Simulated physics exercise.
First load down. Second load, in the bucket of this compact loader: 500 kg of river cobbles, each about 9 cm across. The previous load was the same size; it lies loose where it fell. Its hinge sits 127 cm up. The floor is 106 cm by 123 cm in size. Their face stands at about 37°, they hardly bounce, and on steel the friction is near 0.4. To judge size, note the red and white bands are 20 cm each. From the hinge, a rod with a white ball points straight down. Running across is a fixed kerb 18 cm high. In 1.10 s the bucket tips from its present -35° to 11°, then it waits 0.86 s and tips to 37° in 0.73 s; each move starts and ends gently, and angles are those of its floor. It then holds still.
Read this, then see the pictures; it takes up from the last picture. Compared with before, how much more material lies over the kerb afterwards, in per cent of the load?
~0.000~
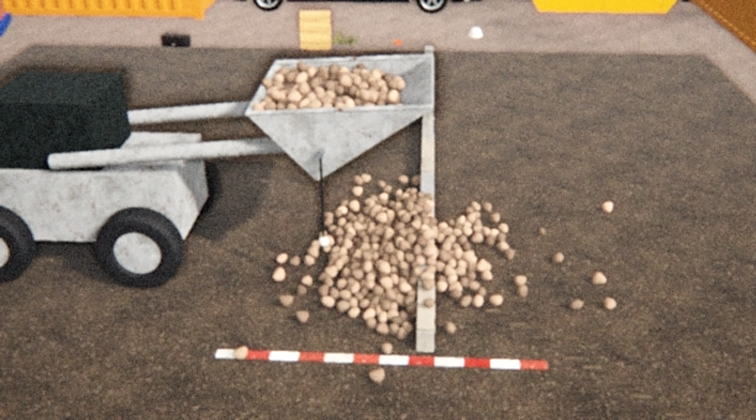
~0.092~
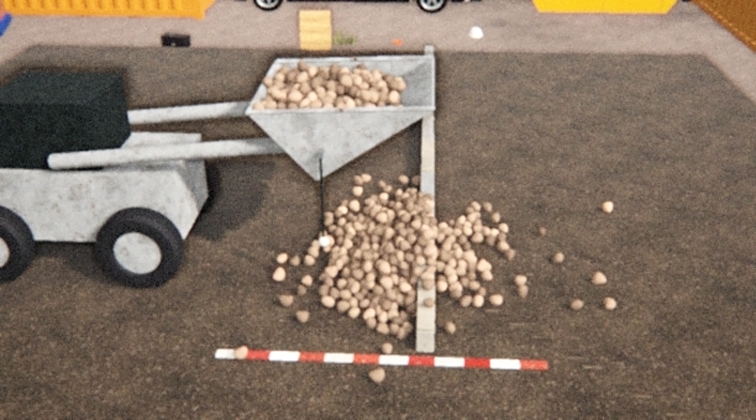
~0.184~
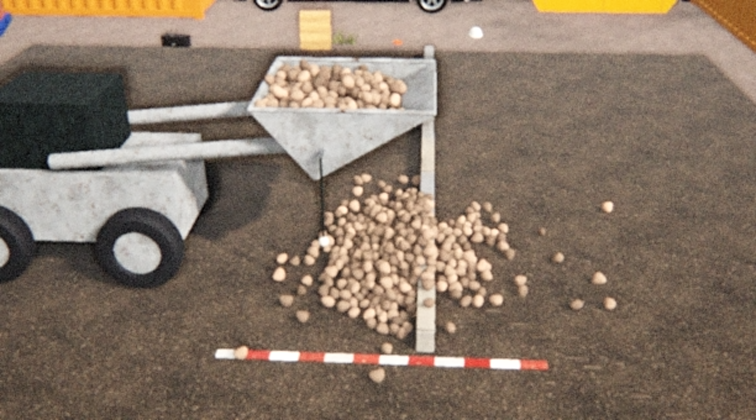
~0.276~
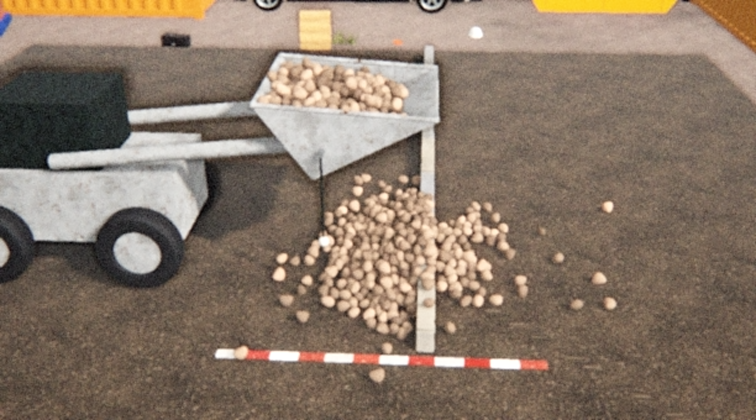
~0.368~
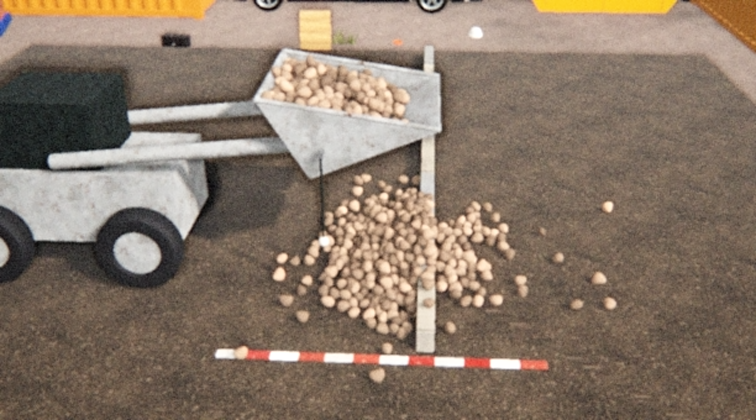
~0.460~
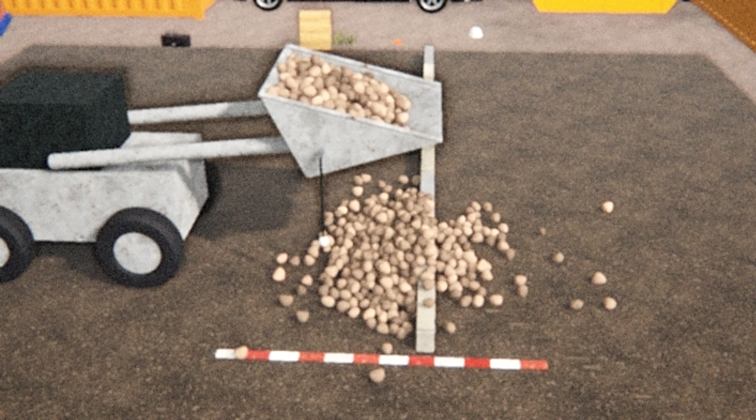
Some 90 per cent of a load more.
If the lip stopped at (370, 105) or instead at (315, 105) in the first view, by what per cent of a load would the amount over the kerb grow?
About 20 and 0 per cent.
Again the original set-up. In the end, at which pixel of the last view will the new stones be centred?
Roughly at pixel (469, 245).
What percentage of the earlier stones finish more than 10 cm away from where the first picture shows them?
Some 5 percent, give or take.
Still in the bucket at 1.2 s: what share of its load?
About 100 percent is still in there.
After 0.8 s the floor is at 4°; in per cent of one load, 100 in the bucket, 85 on this side of the kerb, 15 over the kerb; the foremost stones are at (567, 267).
After 1.2 s the floor is at 11°; in per cent of one load, 100 in the bucket, 85 on this side of the kerb, 15 over the kerb; the foremost stones are at (567, 267).
After 3.1 s the floor is at 37°; in per cent of one load, 11 in the bucket, 104 on this side of the kerb, 85 over the kerb; the foremost stones are at (594, 248).
After 5.8 s the floor is at 37°; in per cent of one load, 0 in the bucket, 95 on this side of the kerb, 105 over the kerb; the foremost stones are at (593, 242). Net gain over the kerb, 90.
